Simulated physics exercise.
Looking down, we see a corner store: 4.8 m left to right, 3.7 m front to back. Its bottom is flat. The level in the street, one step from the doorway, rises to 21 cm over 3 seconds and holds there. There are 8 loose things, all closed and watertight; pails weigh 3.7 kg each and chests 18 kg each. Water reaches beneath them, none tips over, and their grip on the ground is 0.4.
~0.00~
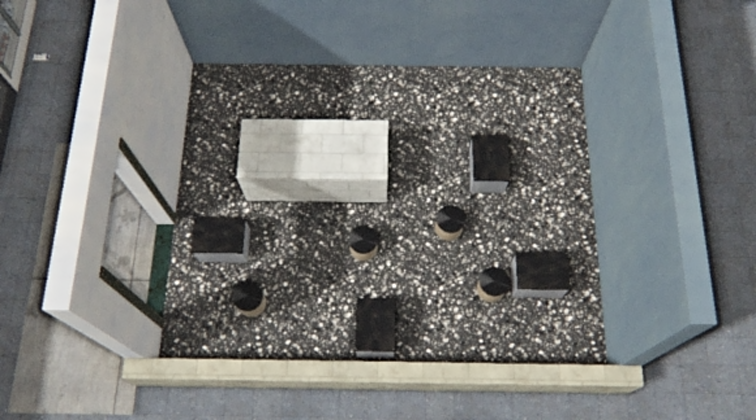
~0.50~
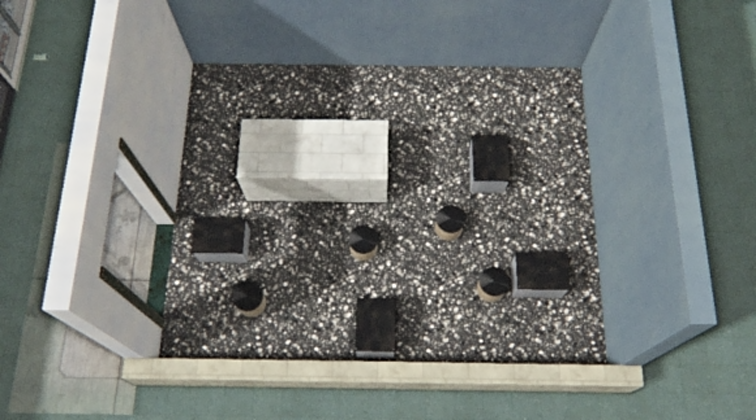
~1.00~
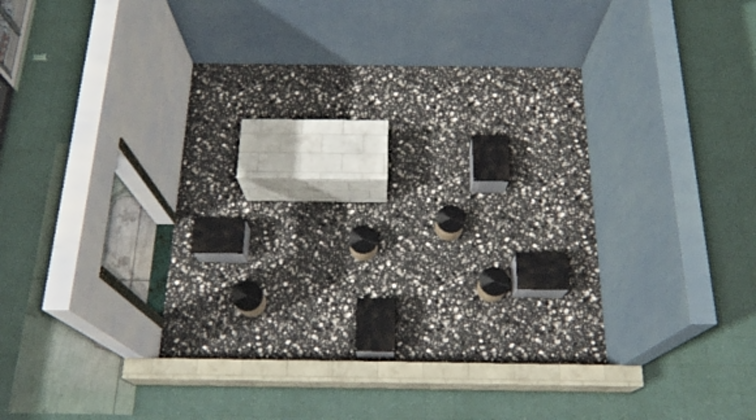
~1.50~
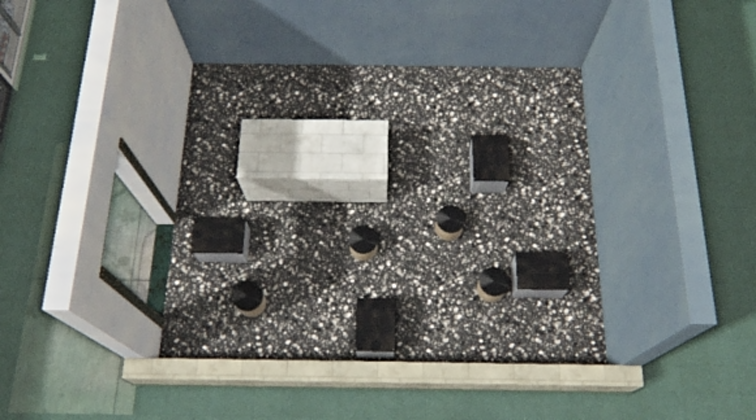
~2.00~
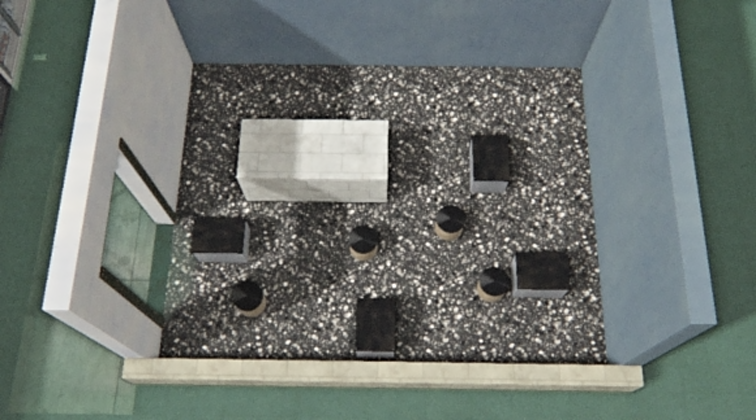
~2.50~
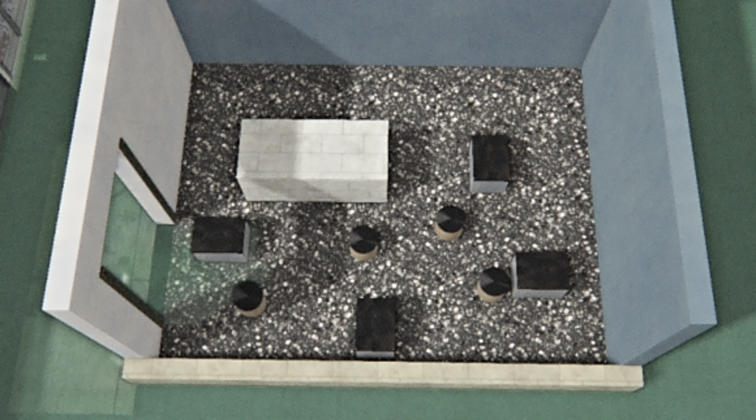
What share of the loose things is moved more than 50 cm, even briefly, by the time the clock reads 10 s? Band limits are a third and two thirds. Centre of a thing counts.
Most of them.
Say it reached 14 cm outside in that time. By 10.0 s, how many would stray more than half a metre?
Then 4.
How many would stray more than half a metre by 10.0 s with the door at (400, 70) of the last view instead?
5.
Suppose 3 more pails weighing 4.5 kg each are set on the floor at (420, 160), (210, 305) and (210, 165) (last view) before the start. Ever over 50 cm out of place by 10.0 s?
Inside the limit, then above the limit, then inside the limit.
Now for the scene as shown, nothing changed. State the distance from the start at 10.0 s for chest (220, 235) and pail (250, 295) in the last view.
First 300 cm, then 350 cm.
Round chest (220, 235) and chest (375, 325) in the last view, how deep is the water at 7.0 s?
Depth approx. 9 cm / 8 cm.
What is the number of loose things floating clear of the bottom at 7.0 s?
The number is 5.
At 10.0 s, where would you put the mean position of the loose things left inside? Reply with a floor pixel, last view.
I'd put it around (527, 172).
After 3.5 s 1 of 8 are over 50 cm from their spots; 0 afloat.
After 4.5 s 2 of 8 are over 50 cm from their spots; 1 afloat.
After 7.0 s 5 of 8 are over 50 cm from their spots; 5 afloat.
After 10.0 s 7 of 8 are over 50 cm from their spots, and 7 have been at some point; 7 afloat.
